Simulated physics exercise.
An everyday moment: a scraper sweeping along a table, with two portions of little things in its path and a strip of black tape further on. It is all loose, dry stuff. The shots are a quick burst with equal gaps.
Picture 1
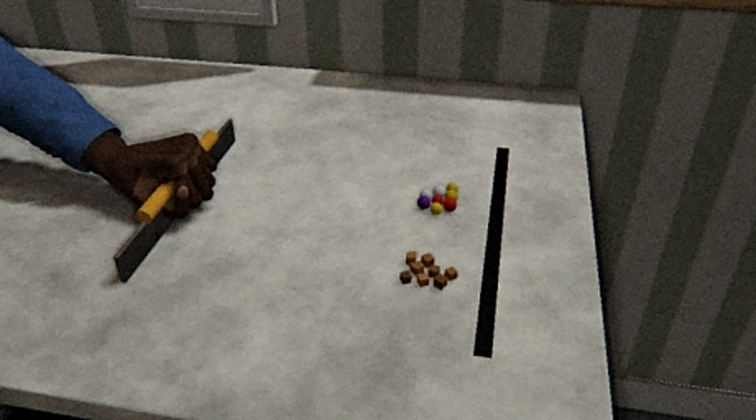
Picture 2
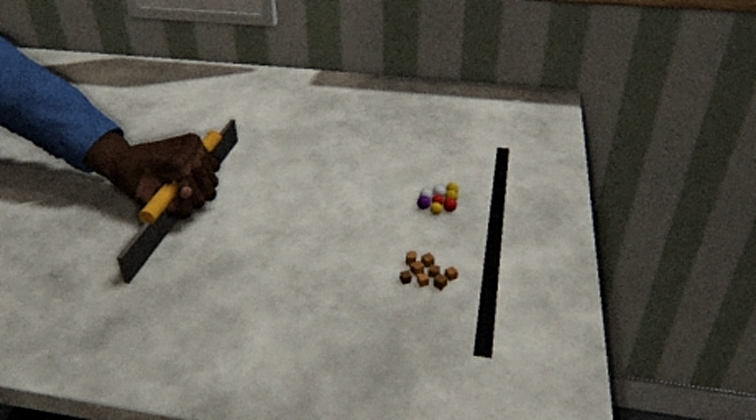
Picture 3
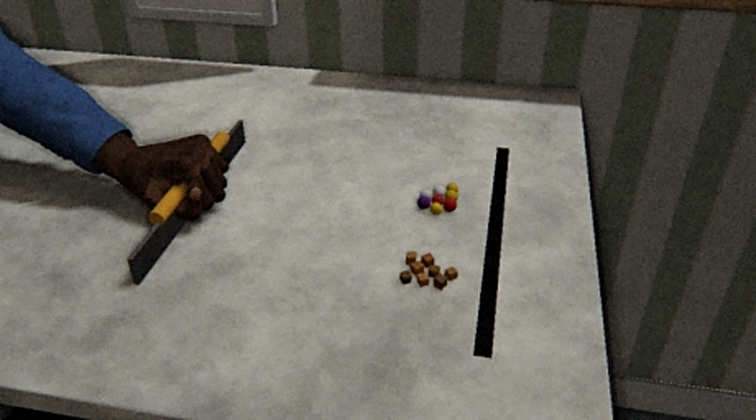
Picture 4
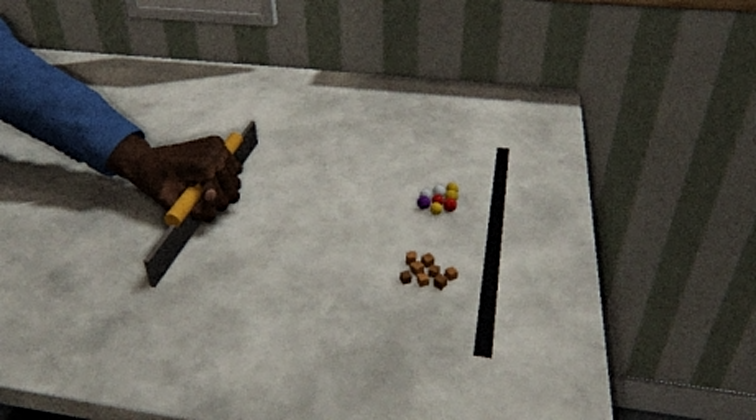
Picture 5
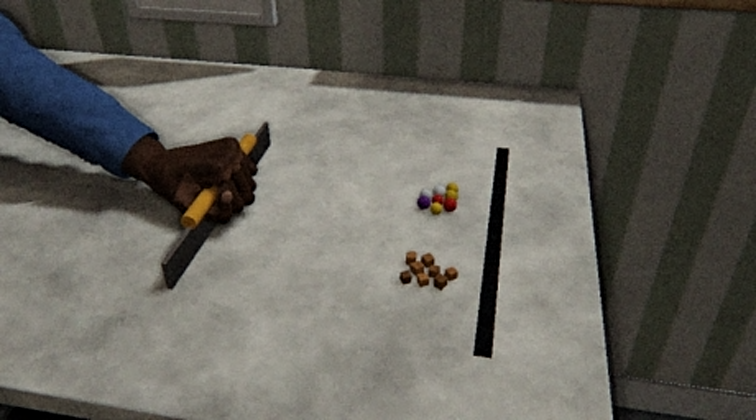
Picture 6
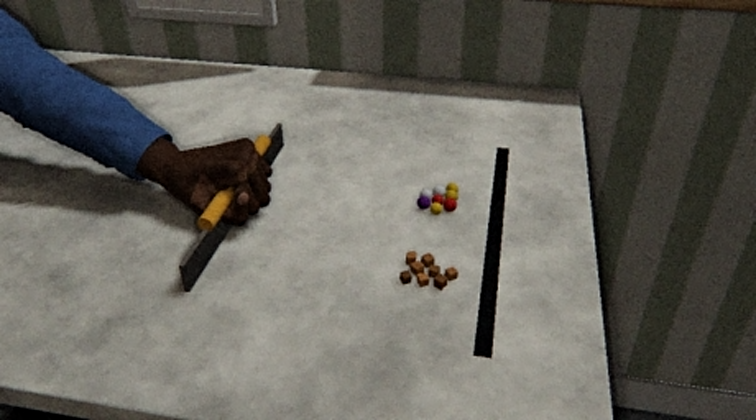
The footage shows a hand in a blue sleeve gripping a scraper with a yellow handle and sliding it slowly rightward across a pale table, while colourful gumballs, brown sugar cubes and a strip of black tape stay still.
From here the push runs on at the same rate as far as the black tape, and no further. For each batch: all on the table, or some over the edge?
Front batch: It stays on top. Back batch: It loses pieces over the edge.
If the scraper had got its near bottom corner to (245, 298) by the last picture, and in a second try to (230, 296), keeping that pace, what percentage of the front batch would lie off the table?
Roughly 0 per cent, and 0 per cent.
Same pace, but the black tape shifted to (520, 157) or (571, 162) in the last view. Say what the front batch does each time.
At the first place it keeps clear of the drop, at the second it partly drops off.
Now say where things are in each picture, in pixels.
In the first frame, scraper at (129, 257), at rest; black tape at (503, 155), about a palm's width from the edge; edge at (596, 248); front batch at (434, 271), a few brown sugar cubes; back batch at (437, 200), a few gumballs.
In the second frame, scraper at (132, 258); back batch at (437, 200).
In the third frame, scraper at (142, 259); front batch at (434, 271).
In the fourth frame, scraper at (158, 261); back batch at (437, 200).
In the fifth frame, scraper at (175, 263); front batch at (434, 271).
In the sixth frame, scraper at (192, 266); black tape at (503, 155); edge at (596, 248); front batch at (434, 271); back batch at (437, 200).
Then, 0.50 s after the last picture, scraper still moving, near (372, 198); front batch all on the table, its front near (451, 274); back batch all on the table, its front near (450, 205).
Then, 1.02 s after the last picture, scraper stopped at the black tape; front batch all on the table, its front near (539, 290); back batch all on the table, its front near (541, 190).
Then, 1.30 s after the last picture, scraper stopped at the black tape; front batch all on the table, its front near (540, 290); back batch a small part over the edge.
At rest, scraper stopped at the black tape; front batch all on the table, its front near (540, 290); back batch all over the edge.
